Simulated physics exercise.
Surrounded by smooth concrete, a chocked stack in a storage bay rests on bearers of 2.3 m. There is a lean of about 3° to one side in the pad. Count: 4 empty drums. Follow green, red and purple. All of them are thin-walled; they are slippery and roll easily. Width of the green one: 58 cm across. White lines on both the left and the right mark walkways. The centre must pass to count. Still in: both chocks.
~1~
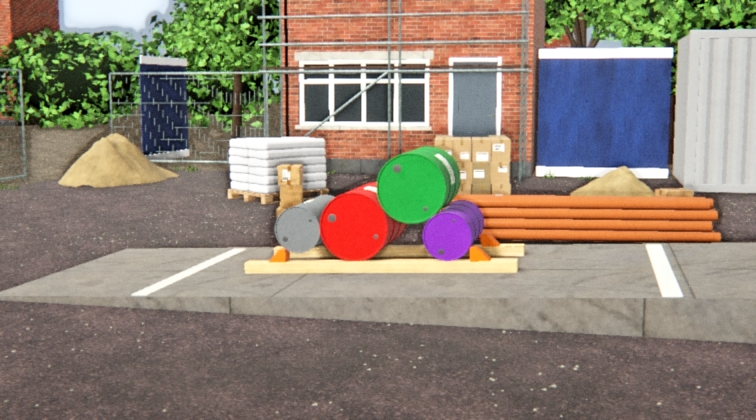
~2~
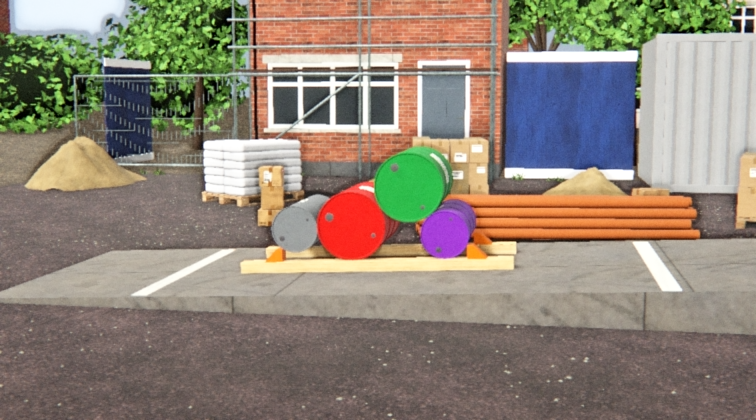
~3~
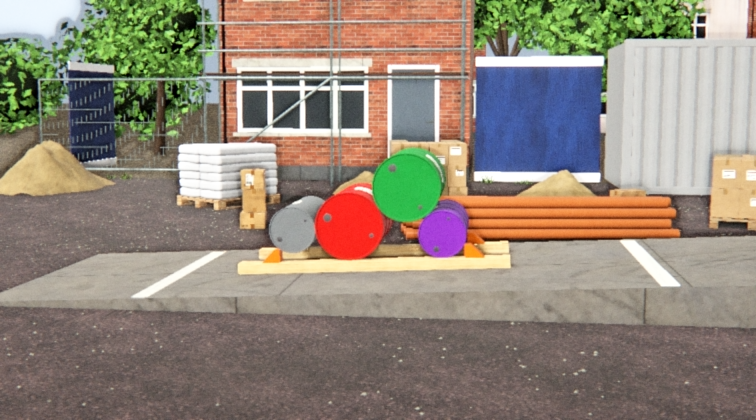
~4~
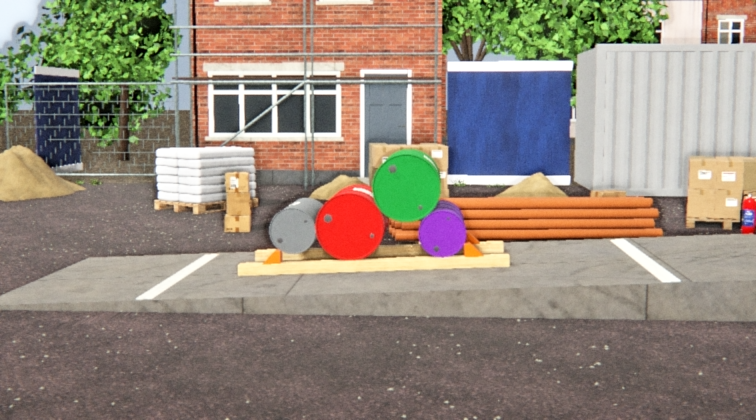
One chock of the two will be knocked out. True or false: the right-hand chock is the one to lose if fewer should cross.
True.
With the left chock gone, after 3.1 s, green is on the bearers, 5 cm from the bearers' left end, rolling left; red is past the left line; purple is on the bearers, 85 cm from the bearers' right end, rolling left; 2 past a line.
With the left chock gone, finally, green is past the left line; red is past the left line; purple is past the left line; 4 past a line.
With the right chock gone, after 3.9 s, green is on the bearers, 75 cm from the bearers' right end; red is on the bearers, 100 cm from the bearers' left end; purple is off the bearers, 35 cm short of the right line, rolling right; 0 past a line.
With the right chock gone, finally, green is on the bearers, 75 cm from the bearers' right end; red is on the bearers, 100 cm from the bearers' left end; purple is off the bearers, 95 cm short of the right line; 0 past a line.
